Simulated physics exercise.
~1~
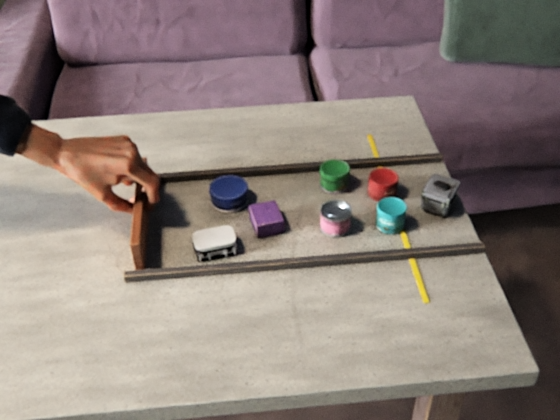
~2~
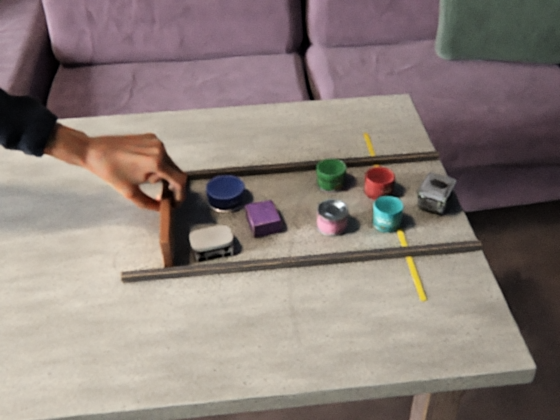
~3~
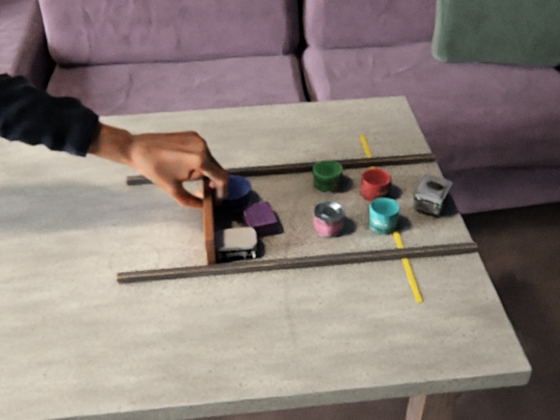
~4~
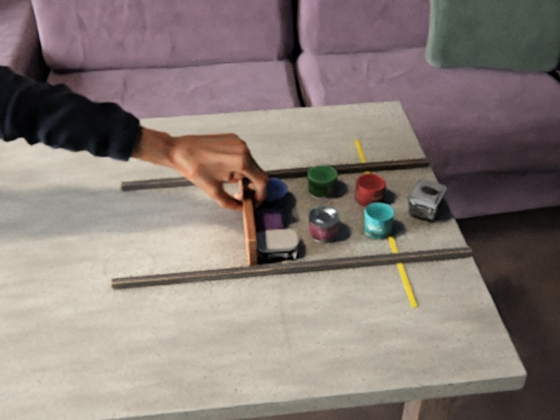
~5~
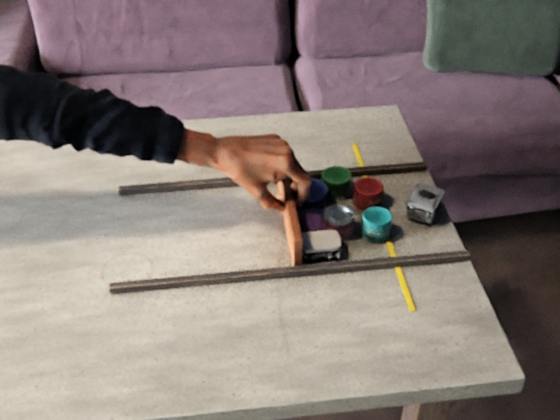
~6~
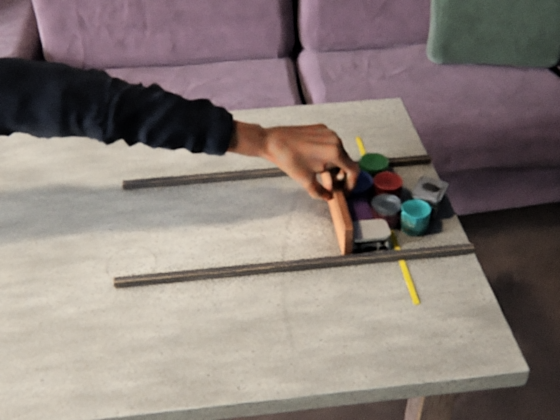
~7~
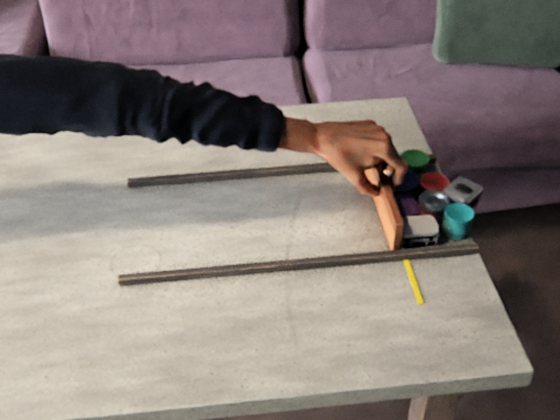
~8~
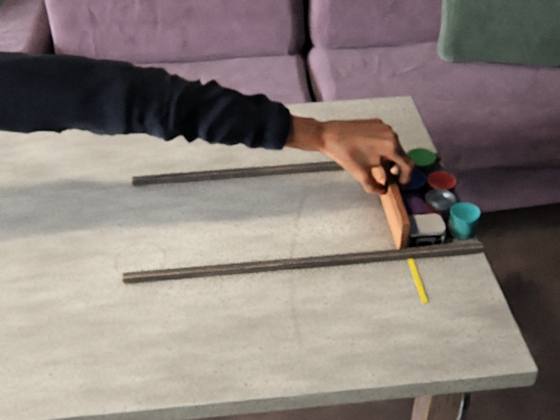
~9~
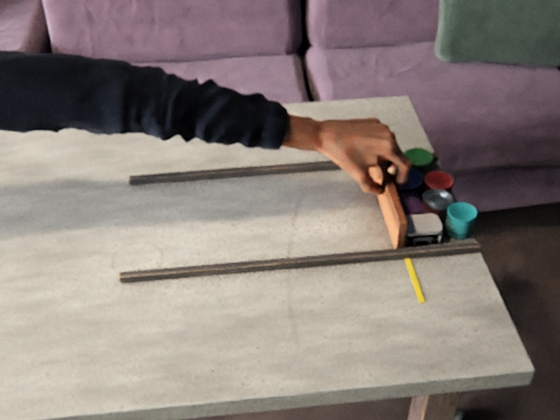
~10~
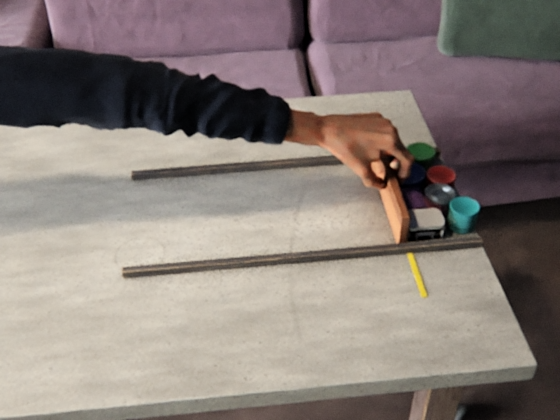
The clip opens on a pale table where a hand holds an upright wooden board between two dark rails, with small tubs, tins and cases spread out to its right. The hand slides the board rightward, and it gathers the white case, blue tin and purple block. Farther along, the green, red, pink and turquoise tubs are bunched up too, and the cluster crosses the yellow tape toward the table's edge. The grey case is pushed over the edge and drops out of sight. The board stops near the tape, with the remaining items crowded at the edge.
